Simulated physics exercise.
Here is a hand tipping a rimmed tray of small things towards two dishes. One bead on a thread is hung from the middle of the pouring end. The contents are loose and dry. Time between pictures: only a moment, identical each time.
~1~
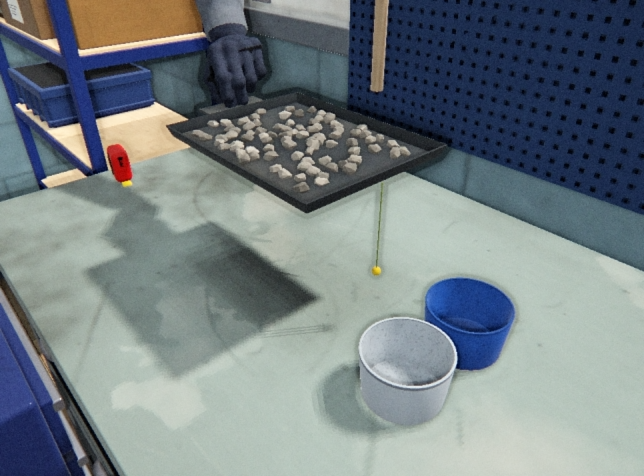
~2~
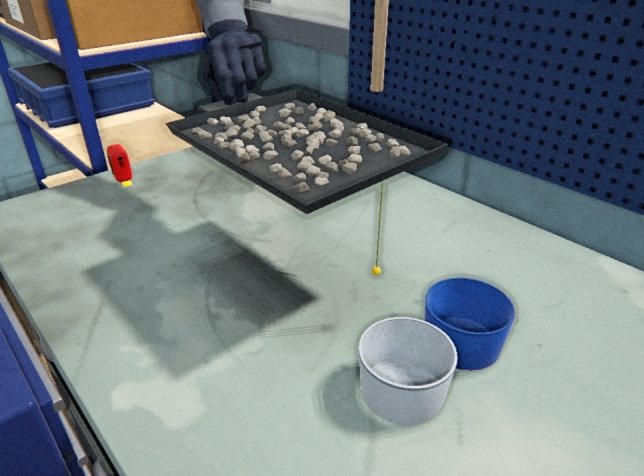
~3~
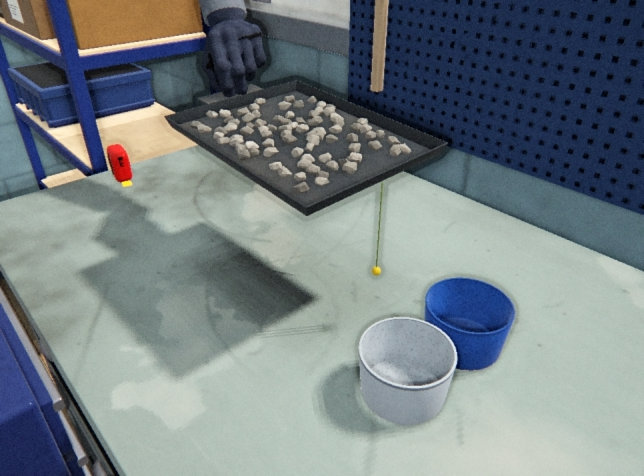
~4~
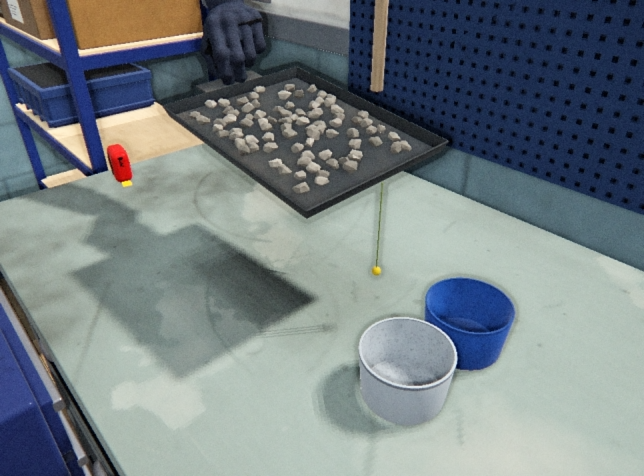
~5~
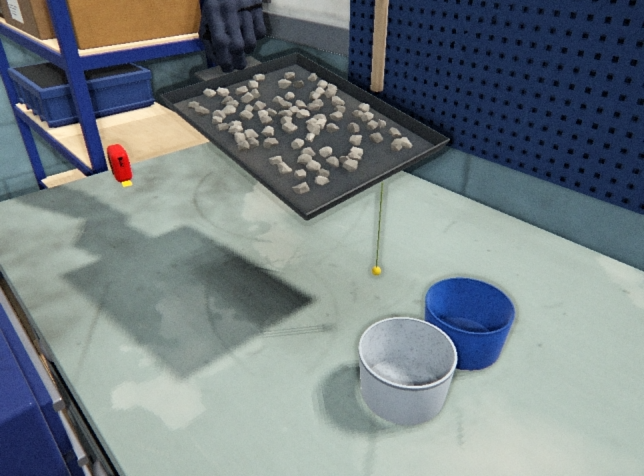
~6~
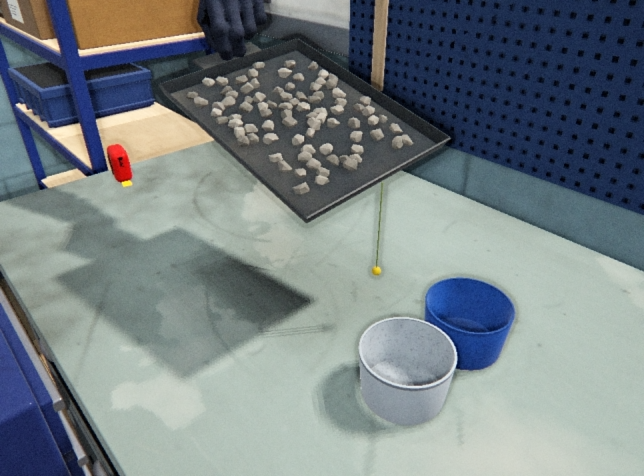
At a workbench, a dark gloved hand held a tray of loose gravel level above the table, then raised its back end, steepening the tilt toward the gray and blue dishes, which stayed still.
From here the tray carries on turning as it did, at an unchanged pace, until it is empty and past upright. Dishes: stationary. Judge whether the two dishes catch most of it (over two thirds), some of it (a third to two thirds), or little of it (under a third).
They catch little of it.
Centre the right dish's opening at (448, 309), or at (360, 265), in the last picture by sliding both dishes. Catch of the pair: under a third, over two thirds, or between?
Trial 1 - under a third. Trial 2 - under a third.
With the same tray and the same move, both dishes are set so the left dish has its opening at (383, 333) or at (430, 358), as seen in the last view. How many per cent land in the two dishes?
About 40 per cent, then about 0 per cent.
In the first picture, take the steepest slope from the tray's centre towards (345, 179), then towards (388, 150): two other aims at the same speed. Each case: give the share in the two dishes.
20 % and 0 %.
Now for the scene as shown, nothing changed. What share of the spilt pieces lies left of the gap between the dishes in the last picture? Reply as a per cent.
I'd say some 100 in a hundred.
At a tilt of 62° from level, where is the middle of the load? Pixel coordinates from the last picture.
I'd mark the middle close to (332, 192).
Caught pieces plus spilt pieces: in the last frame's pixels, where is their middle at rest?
Somewhere around (332, 379) in the final view.
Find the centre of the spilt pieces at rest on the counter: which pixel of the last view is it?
Look around (322, 383) in the last picture.
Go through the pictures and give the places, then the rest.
In the first frame, corners of the pouring end near (306, 200) and (441, 144), level; middle of the load near (286, 141), bits of gravel; left dish near (443, 395); right dish near (503, 343); bead on its thread near (376, 271).
In the second frame, corners of the pouring end near (307, 201) and (441, 144), level; middle of the load near (286, 139).
In the third frame, corners of the pouring end near (307, 203) and (441, 142), tipped barely, lowest at the left corner; middle of the load near (286, 135).
In the fourth frame, corners of the pouring end near (307, 206) and (442, 141), tipped a little, lowest at the left corner; middle of the load near (286, 128).
In the fifth frame, corners of the pouring end near (307, 209) and (443, 139), tipped a little, lowest at the left corner; middle of the load near (286, 122).
In the sixth frame, corners of the pouring end near (307, 212) and (444, 137), tipped clearly, lowest at the left corner; middle of the load near (286, 115); left dish near (443, 395); right dish near (503, 343).
Shortly afterwards, tray tipped steeply; the bulk on the tray; a little in the air.
Next, tray tipped past a quarter turn; only a few on the tray; a little in the left dish; the bulk outside both; a little in the air.
Some moments later, tray tipped past a quarter turn; a little in the left dish; the bulk outside both.
In the end, tray tipped past a quarter turn; a little in the left dish; none at all in the right dish; the bulk outside both.
